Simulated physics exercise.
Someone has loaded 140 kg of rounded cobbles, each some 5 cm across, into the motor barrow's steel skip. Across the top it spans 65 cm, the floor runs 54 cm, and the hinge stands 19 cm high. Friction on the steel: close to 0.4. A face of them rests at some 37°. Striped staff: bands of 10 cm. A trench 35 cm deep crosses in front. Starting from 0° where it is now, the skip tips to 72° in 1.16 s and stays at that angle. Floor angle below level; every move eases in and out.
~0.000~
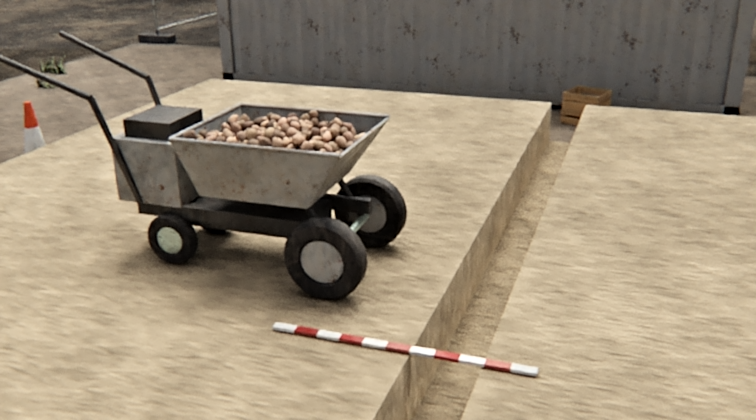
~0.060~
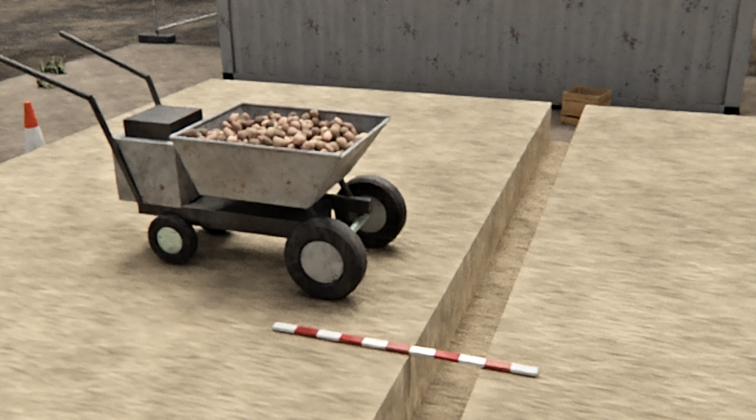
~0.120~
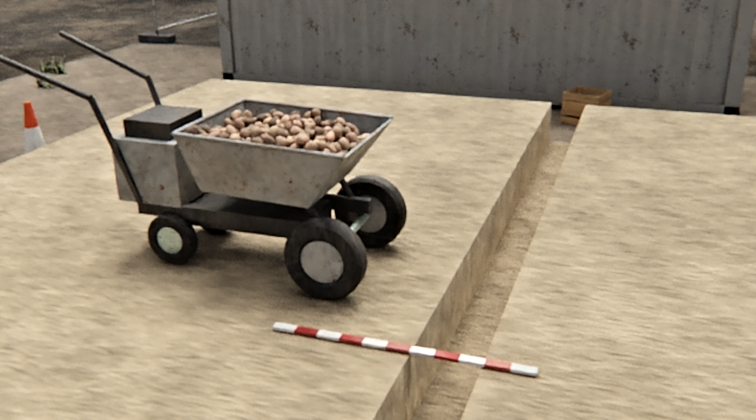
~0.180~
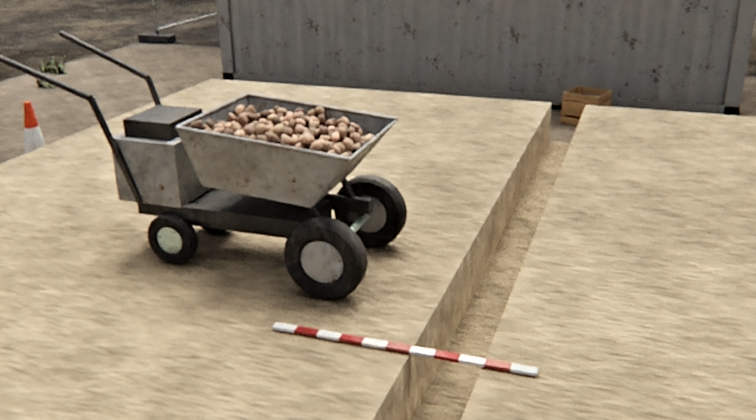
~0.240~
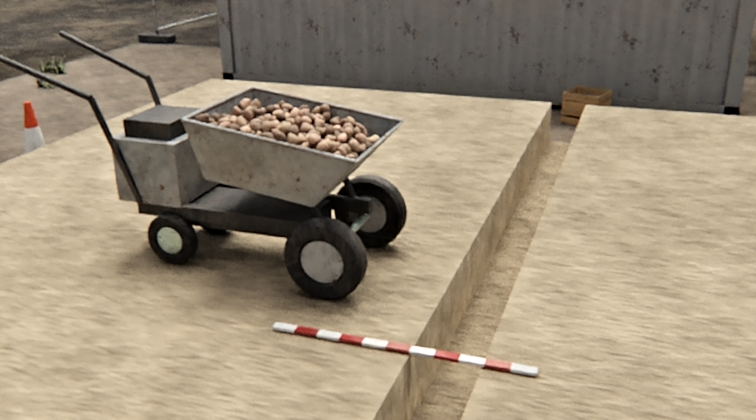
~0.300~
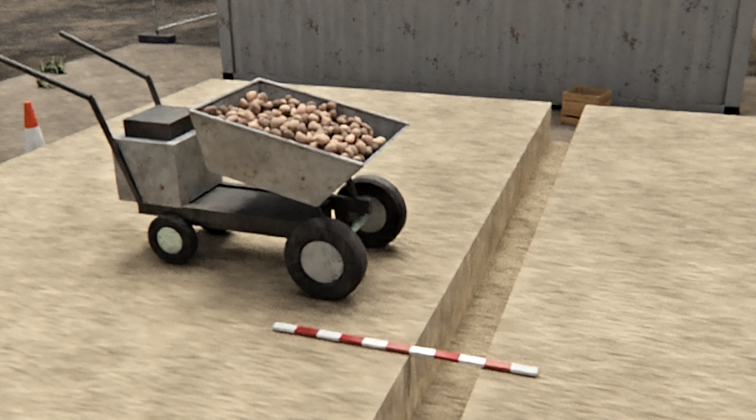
The steel skip of a motor barrow, heaped with rounded cobbles, slowly tilted forward to the right, its back end rising while the wheels stayed still beside a trench and a red-and-white striped staff.
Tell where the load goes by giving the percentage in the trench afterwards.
About 75 per cent of the load is in the trench.
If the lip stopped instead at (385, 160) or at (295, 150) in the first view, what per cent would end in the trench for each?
First spot about 30, second spot about 80 per cent.
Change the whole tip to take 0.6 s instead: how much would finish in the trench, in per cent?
Roughly 50 per cent.
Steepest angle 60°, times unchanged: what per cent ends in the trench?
Then close to 60 per cent.
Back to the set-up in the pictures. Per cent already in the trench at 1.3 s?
Around 30 per cent of it.
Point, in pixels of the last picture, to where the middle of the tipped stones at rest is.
Their middle ends up near (491, 328).
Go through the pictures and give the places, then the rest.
The skip is at 0°, its lip at (340, 156); the top of the load is at (299, 125), in the first frame.
The skip is at 1°, its lip at (341, 157); the top of the load is at (298, 125); the stones move at 0.2 m/s on average, in the second frame.
The skip is at 2°, its lip at (344, 158); the top of the load is at (285, 122); the stones move at 0.3 m/s on average, in the third frame.
The skip is at 5°, its lip at (349, 159); the top of the load is at (274, 117); the stones move at 0.4 m/s on average, in the fourth frame.
Lip at (355, 162), floor tilted 8°, highest stones at (263, 112); the stones move at 0.6 m/s on average, in the fifth frame.
Lip at (363, 166), floor tilted 12°, highest stones at (263, 105); the stones move at 0.7 m/s on average, in the sixth frame.
After 0.9 s the floor is at 61°; 100 % in the skip; the foremost stones are at (448, 222).
After 1.3 s the floor is at 72°; 57 % in the skip, 32 % in the trench, 11 % past the trench; the foremost stones are at (566, 297).
After 1.6 s the floor is at 72°; 26 % in the skip, 49 % in the trench, 25 % past the trench; the foremost stones are at (670, 305).
After 3.6 s the floor is at 72°; 0 % in the skip, 75 % in the trench, 25 % past the trench; the foremost stones are at (738, 303).
